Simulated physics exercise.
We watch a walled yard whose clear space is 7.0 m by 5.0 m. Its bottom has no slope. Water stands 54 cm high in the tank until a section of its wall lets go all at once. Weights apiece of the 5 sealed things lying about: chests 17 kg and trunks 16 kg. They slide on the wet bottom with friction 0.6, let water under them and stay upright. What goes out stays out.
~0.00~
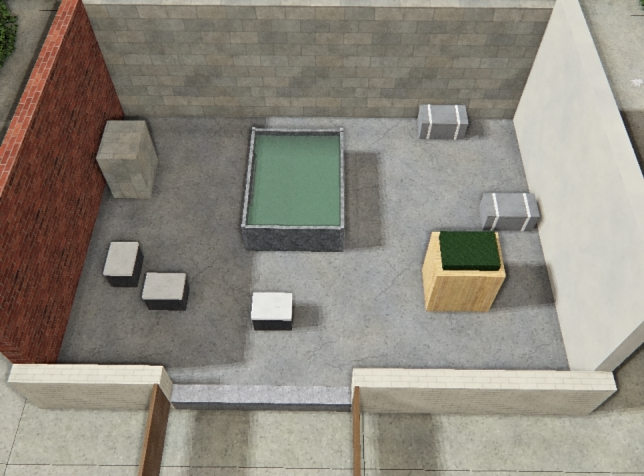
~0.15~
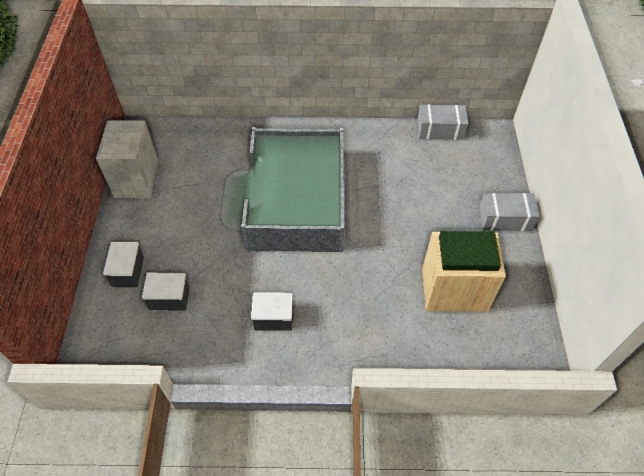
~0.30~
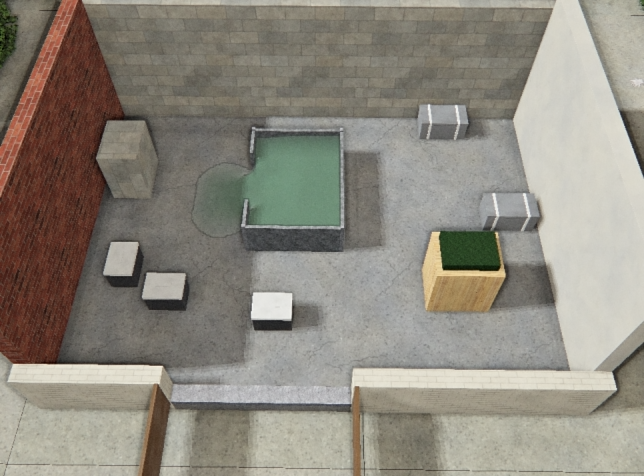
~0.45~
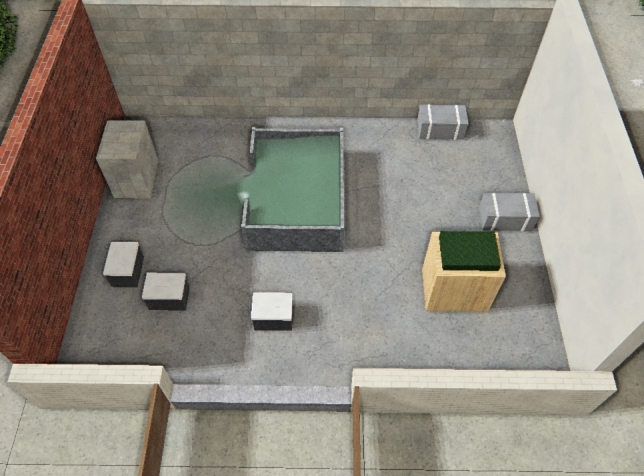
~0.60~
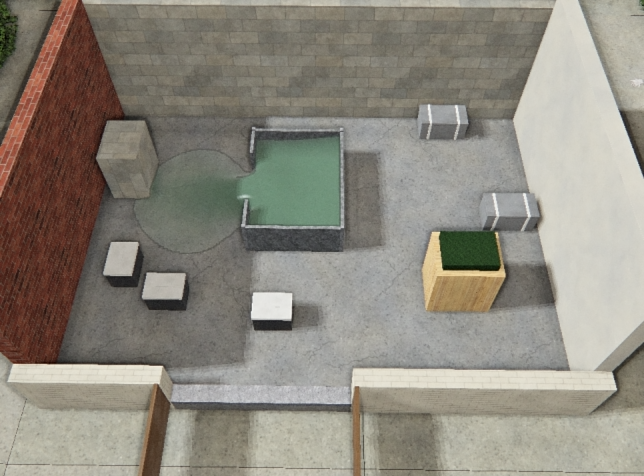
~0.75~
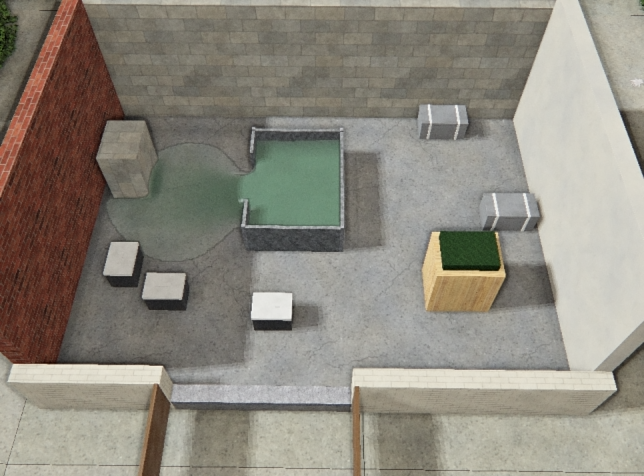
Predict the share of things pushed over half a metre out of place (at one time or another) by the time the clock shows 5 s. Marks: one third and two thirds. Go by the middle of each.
That comes to under a third.
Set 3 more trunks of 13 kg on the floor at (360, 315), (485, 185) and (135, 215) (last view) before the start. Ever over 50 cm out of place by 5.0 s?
In that order: Under, under, more.
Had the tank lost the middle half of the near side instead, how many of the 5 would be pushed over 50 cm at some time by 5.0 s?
In that case 1 of them.
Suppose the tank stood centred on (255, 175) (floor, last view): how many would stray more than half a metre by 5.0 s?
In that case 2 of them.
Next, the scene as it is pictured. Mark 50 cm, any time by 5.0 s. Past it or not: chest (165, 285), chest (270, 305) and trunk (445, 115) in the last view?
In that order: Less, under, under.
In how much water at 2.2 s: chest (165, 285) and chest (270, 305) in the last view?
About 2 and 0 cm.
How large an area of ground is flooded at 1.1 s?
Some 8.0 m2.
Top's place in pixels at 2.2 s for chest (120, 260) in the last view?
Around (98, 281).
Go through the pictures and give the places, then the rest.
The first picture shows a chest at (272, 306) rests on the ground; a trunk at (444, 114), on the bottom; 2.7 m2 under water; 0 of 5 have shifted.
The second picture shows a chest at (272, 306) rests on the ground; a trunk at (444, 114), on the bottom; water covers 3.2 m2; 0 of 5 have shifted.
The third picture shows a chest at (272, 306), on the bottom; a trunk at (444, 114) rests on the ground; 3.9 m2 under water; 0 of 5 have shifted.
The fourth picture shows a chest at (272, 306) rests on the ground; a trunk at (444, 114), on the bottom; water covers 4.8 m2; 0 of 5 have shifted.
The fifth picture shows a chest at (272, 306) rests on the ground; a trunk at (444, 114) rests on the ground; water covers 5.6 m2; 0 of 5 have shifted.
The sixth picture shows a chest at (272, 306), on the bottom; a trunk at (444, 114) rests on the ground; 6.4 m2 under water; 0 of 5 have shifted.
After 1.1 s 0 of 5 are over 50 cm from their spots; 0 afloat.
After 2.2 s 0 of 5 are over 50 cm from their spots; 0 afloat.
After 3.5 s 1 of 5 are over 50 cm from their spots; 1 afloat.
After 5.0 s 1 of 5 are over 50 cm from their spots, and 1 have been at some point; 0 afloat.
